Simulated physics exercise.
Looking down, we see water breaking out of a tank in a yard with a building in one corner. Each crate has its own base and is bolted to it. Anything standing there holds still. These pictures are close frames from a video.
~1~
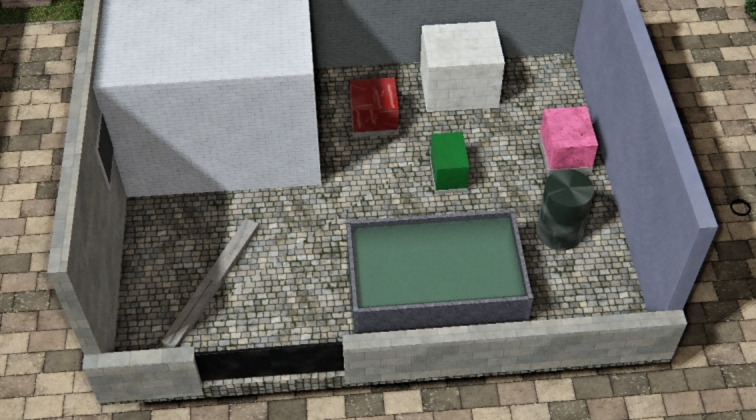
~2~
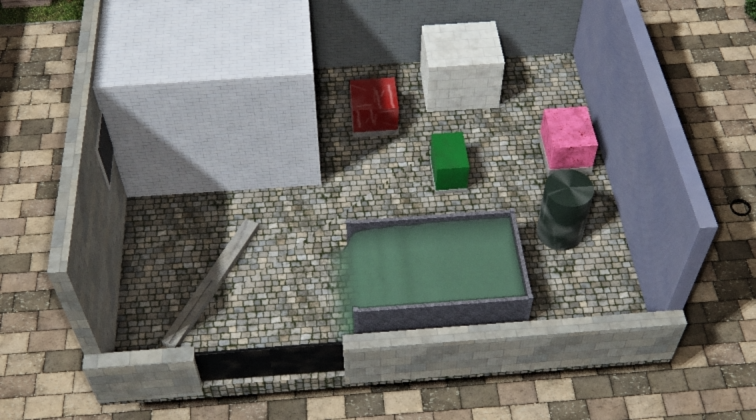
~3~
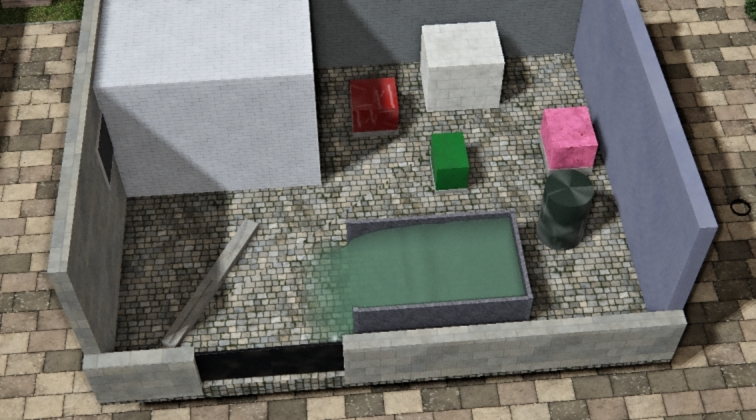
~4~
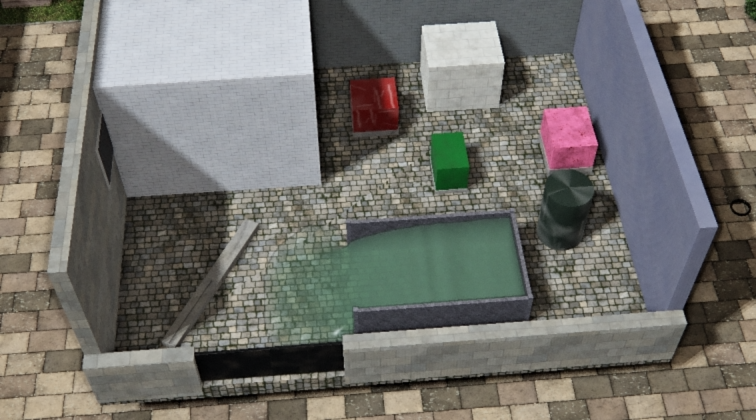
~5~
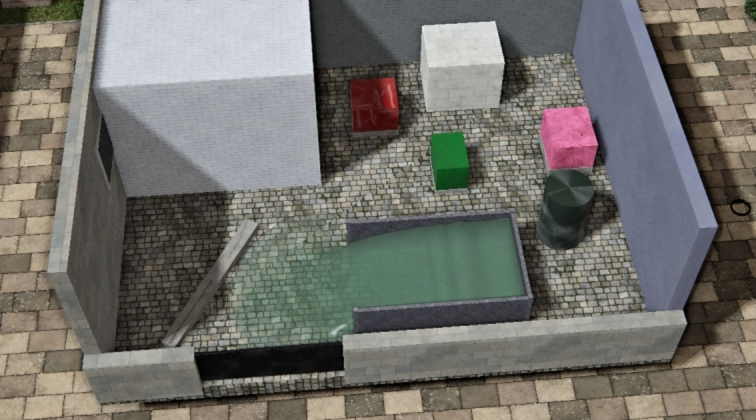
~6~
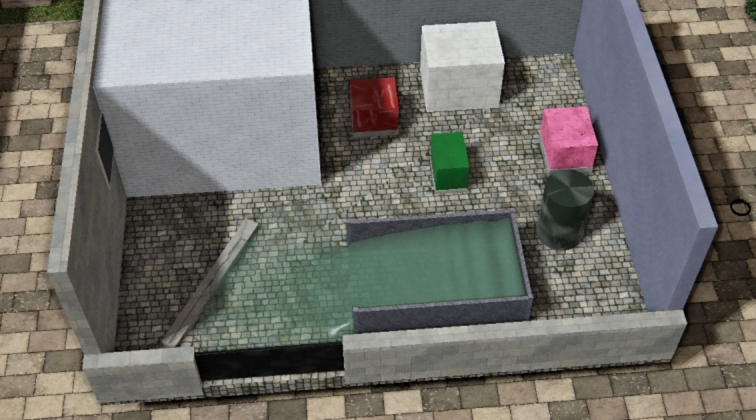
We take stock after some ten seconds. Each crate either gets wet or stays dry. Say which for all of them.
The green crate is not protected by its plinth. The pink crate is protected by its plinth. The red crate is protected by its plinth.
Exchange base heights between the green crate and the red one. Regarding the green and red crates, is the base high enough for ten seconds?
Taking them in turn, the green crate is drenched, then the red crate stays clear.
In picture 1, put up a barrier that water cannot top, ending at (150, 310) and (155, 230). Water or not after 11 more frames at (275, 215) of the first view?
There: Under water.
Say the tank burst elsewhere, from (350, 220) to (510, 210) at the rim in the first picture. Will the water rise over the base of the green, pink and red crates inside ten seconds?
Result: Green crate gets overtopped, pink crate gets overtopped, red crate gets overtopped.
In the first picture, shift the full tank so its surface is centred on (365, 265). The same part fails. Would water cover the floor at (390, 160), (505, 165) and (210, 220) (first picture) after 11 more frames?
Taking the three spots in order: Bare, bare, swamped.
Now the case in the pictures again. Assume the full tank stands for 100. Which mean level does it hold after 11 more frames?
That comes to about 40 per cent.
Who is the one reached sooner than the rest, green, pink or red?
That is the one in green.
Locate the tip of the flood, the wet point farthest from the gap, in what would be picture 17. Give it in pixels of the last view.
My guess would be about (127, 204).
A moment on, water covers 30 % of the floor; the green crate not reached, the pink crate not reached, the red crate not reached.
Next, water covers 35 % of the floor; the green crate not reached, the pink crate not reached, the red crate not reached.
Then, water covers 40 % of the floor; the green crate not reached, the pink crate not reached, the red crate not reached.
Later, water covers 60 % of the floor; the green crate water round its plinth, the pink crate water round its plinth, the red crate water round its plinth.
In the end, water covers 95 % of the floor; the green crate was topped, the pink crate stayed above the water, the red crate stayed above the water.
